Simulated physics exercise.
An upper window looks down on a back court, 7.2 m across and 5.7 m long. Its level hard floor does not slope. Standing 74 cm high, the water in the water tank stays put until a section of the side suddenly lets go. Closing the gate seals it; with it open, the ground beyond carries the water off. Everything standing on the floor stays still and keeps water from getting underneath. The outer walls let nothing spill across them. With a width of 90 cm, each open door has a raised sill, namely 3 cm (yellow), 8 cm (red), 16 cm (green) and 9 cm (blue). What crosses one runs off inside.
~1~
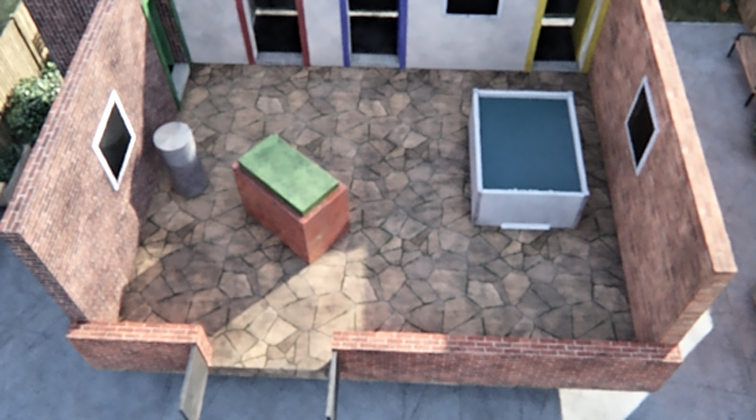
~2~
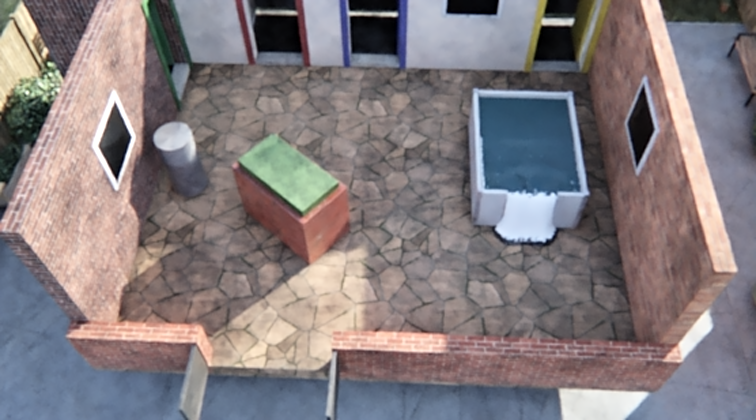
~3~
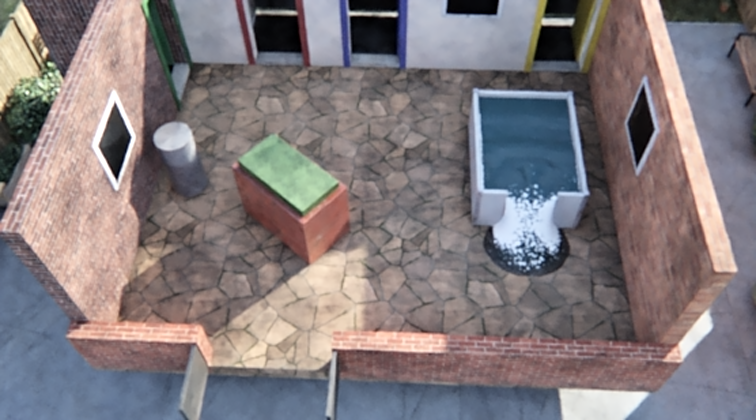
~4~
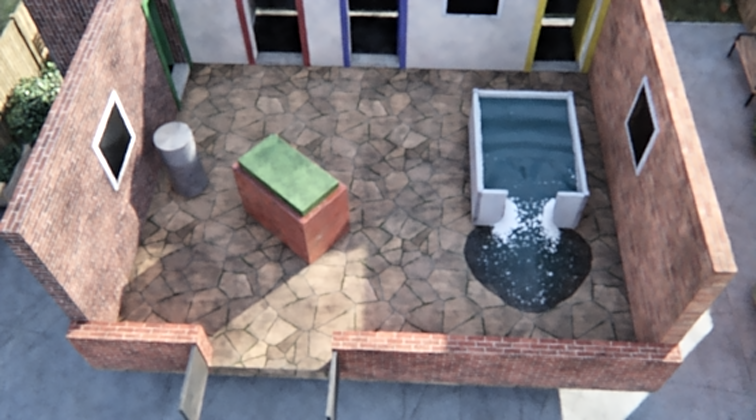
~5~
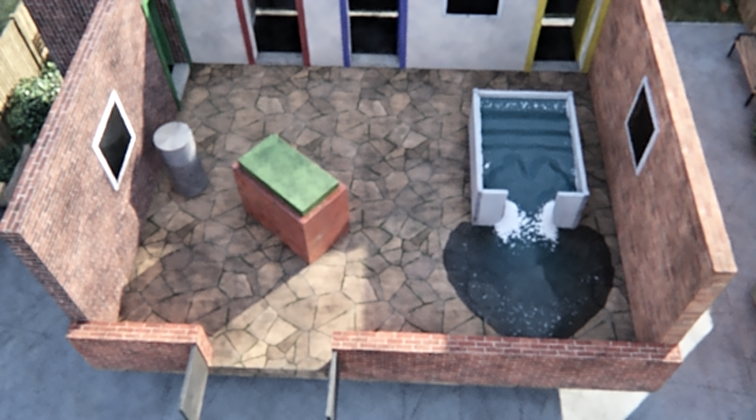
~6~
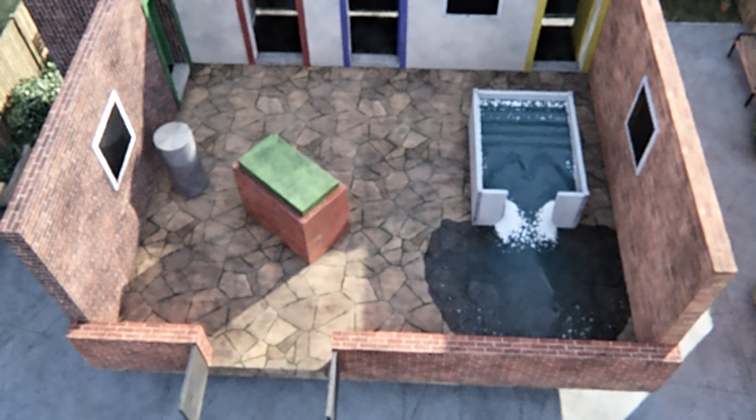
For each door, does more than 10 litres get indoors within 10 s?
My prediction: The yellow door breaches the limit; the red door never breaches the limit; the green door never breaches the limit; the blue door never breaches the limit.
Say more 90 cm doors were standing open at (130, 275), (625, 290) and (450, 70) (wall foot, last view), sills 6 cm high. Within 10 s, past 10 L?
So, in the order given, it's beyond the mark, then beyond the mark, then shy of the mark.
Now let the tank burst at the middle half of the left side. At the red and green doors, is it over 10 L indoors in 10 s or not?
Outcome at red: Exceeded; outcome at green: Exceeded.
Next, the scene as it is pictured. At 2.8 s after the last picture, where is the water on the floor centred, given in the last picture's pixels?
Its balance point lies near (489, 246).
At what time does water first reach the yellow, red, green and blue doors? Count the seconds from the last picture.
Times: Yellow 3.6 seconds, red 6.5 seconds, green 5.0 seconds, blue 8.0 seconds.
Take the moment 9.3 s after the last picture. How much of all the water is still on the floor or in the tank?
About 86 per cent.
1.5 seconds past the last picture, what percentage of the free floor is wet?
Wet share: About 25 %.
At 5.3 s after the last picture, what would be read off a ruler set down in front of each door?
Centimetres: Yellow 10 / red 0 / green 2 / blue 0.
Then, 0.7 s after the last picture water covers 20 % of the floor and is deepest (44 cm) near (639, 366); yellow door not reached, red door not reached, green door not reached, blue door not reached.
Then, 1.5 s after the last picture water covers 25 % of the floor and is deepest (33 cm) near (516, 348); yellow door not reached, red door not reached, green door not reached, blue door not reached.
Then, 2.8 s after the last picture water covers 40 % of the floor and is deepest (24 cm) near (531, 229); yellow door not reached, red door not reached, green door not reached, blue door not reached.
Then, 5.3 s after the last picture water covers 60 % of the floor and is deepest (17 cm) near (110, 345); yellow door 10 cm at the sill, 47 L in, red door not reached, green door 2 cm at the sill, 0 L in, blue door not reached.
Then, 9.3 s after the last picture water covers 90 % of the floor and is deepest (11 cm) near (130, 276); yellow door 8 cm at the sill, 148 L in, red door 4 cm at the sill, 0 L in, green door 3 cm at the sill, 0 L in, blue door 7 cm at the sill, 0 L in.
